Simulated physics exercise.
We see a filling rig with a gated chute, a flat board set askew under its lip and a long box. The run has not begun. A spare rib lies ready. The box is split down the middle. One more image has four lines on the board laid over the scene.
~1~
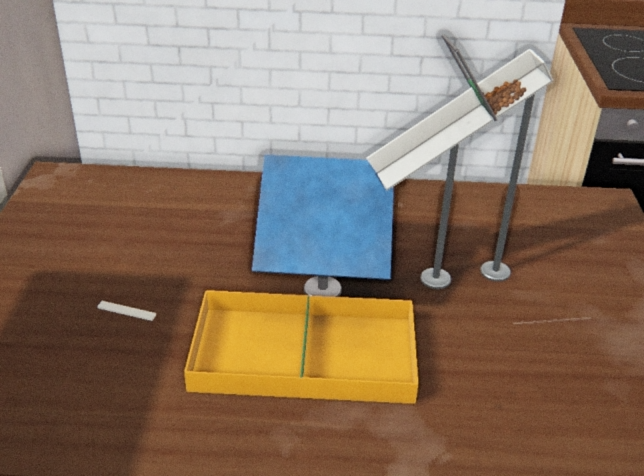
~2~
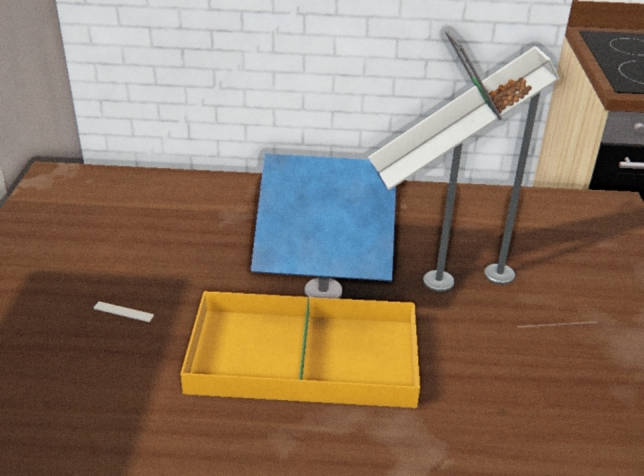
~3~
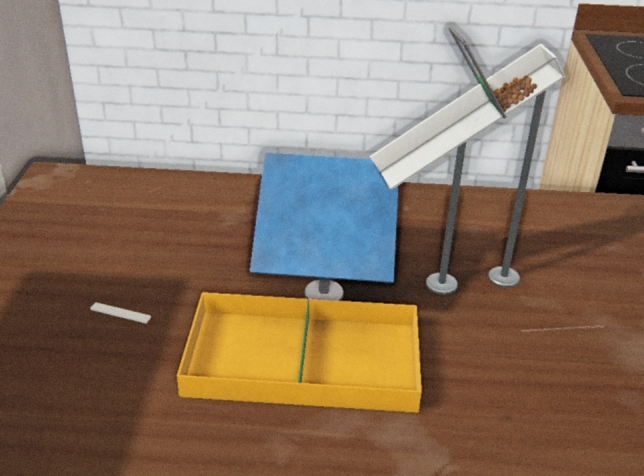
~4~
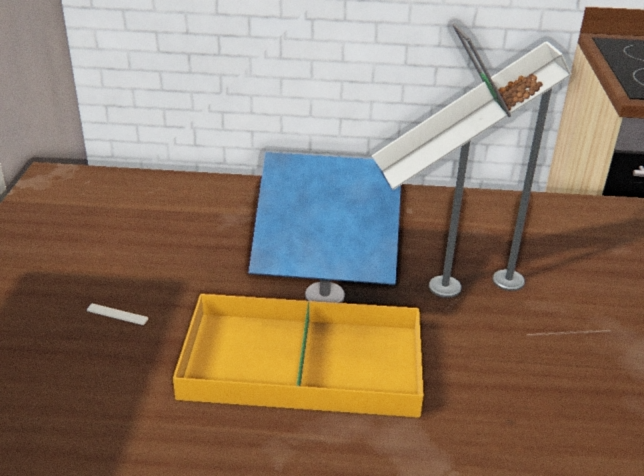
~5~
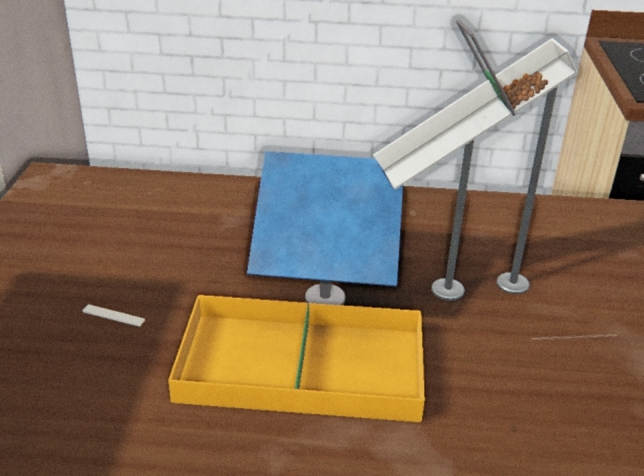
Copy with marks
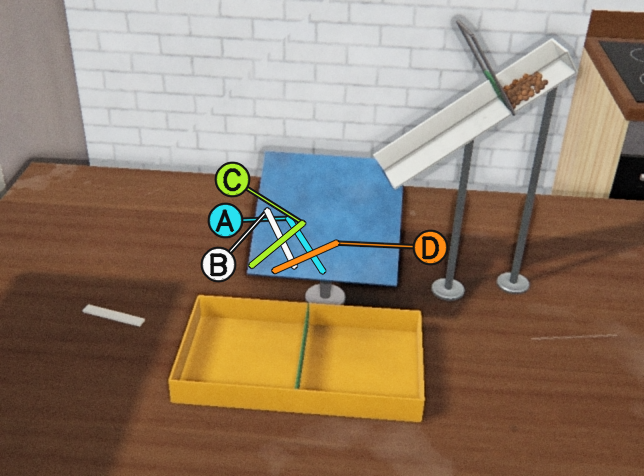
A bright yellow open box with a thin green divider across its middle sits on a dark wooden table, seen from above and in front, with a white brick wall and part of a stove behind. Behind it stands a tilted blue board, with a pale chute on two grey posts at right, holding small brown pieces behind a bar, and a whitish strip at left. Nothing on the table moves; only the camera drifts slightly.
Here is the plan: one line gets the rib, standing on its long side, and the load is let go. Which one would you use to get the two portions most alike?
Line B.
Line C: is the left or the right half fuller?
The left half.
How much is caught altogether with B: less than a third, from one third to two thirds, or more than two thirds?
It is more than two thirds.
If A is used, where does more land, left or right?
Right.
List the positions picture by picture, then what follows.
Load behind the gate at (500, 95), cereal balls; lip of the chute at (382, 182), sloping gently, in the first picture.
Middle of the board at (326, 214), tilted fairly steeply; middle of its low edge at (321, 276); of its high edge at (331, 157), in the second picture.
Front corners of the box at (178, 376) and (420, 392); front end of its middle wall at (298, 384); gate still shut at (484, 85), in the third picture.
Middle of the load at (515, 90); lip at (388, 181), in the fourth picture.
Middle of the load at (520, 88); lip at (390, 181), in the fifth picture.
On the marked copy, line A from (288, 218) to (322, 271); line B from (267, 210) to (294, 266); line C from (302, 223) to (251, 265); line D from (336, 243) to (274, 270).
With A, of what is caught, a small part in the left half, nearly all in the right.
With B, of what is caught, about half in the left half, about half in the right.
With C, of what is caught, nearly all in the left half, a small part in the right.
With D, of what is caught, most in the left half, a small part in the right.
